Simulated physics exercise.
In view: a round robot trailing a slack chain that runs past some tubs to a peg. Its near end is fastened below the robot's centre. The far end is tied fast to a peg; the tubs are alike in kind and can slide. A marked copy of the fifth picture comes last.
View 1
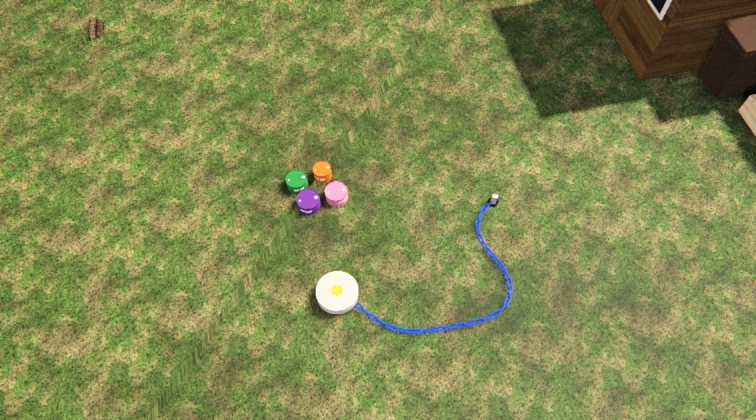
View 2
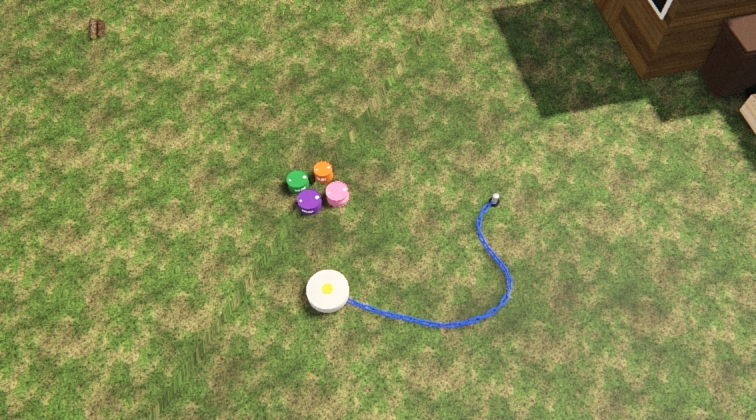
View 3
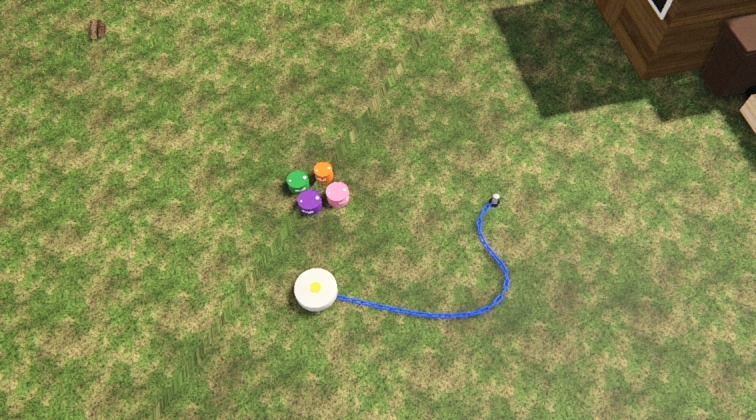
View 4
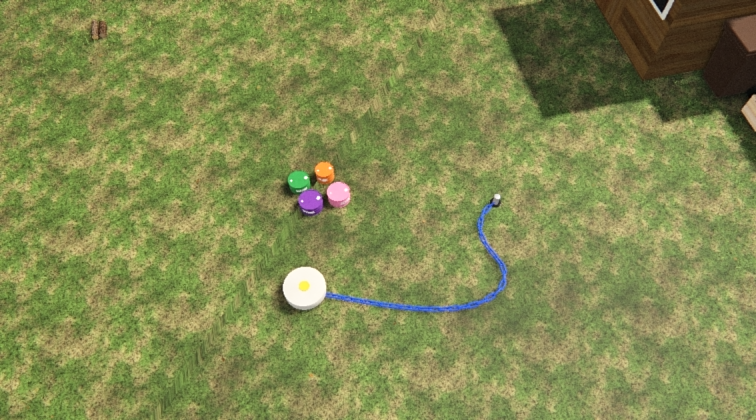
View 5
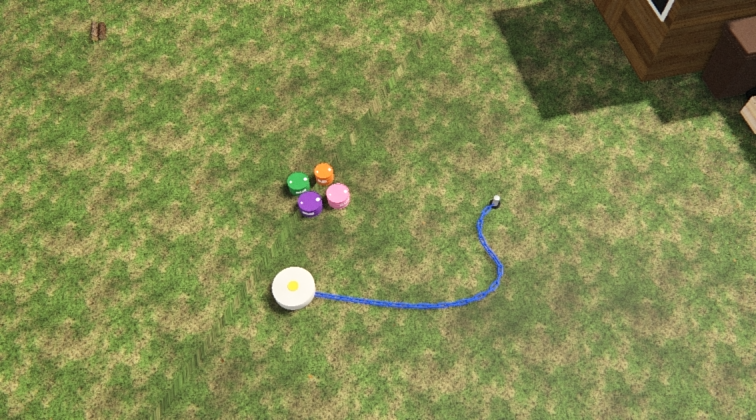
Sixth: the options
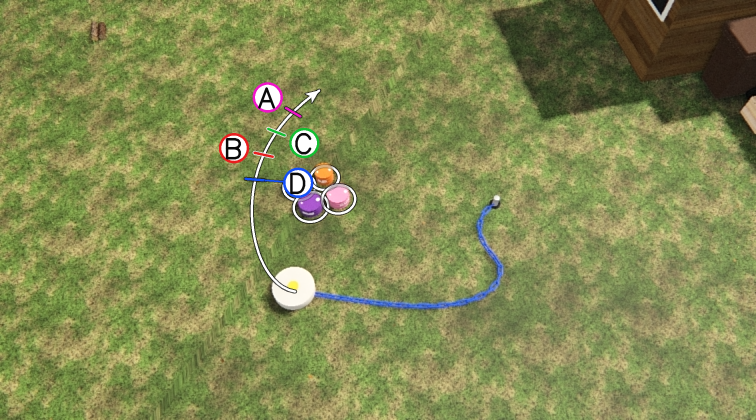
White round robot sliding left across grass, drawing out a curved blue rope tied to a peg, below four coloured tubs.
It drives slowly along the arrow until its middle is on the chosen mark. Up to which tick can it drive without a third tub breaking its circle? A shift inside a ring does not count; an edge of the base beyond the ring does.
Mark C.
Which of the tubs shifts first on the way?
The purple tub.
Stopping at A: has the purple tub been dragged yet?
Yes.
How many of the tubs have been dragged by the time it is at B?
By then, none.
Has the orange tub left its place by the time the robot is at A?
By then, yes.
On the marked copy, A at (293, 112); B at (264, 155); C at (276, 132); D at (255, 180); the route from (295, 292) via (255, 182) to (319, 91).
Taking C. A third of the way, robot (253, 236).
Two thirds of the way, robot (254, 175).
When it is over, robot (275, 128); green tub (300, 182); purple tub (317, 193); one over the rings.
As for the rest, A has four over the rings; B is within the limit but short; D is within the limit but short.
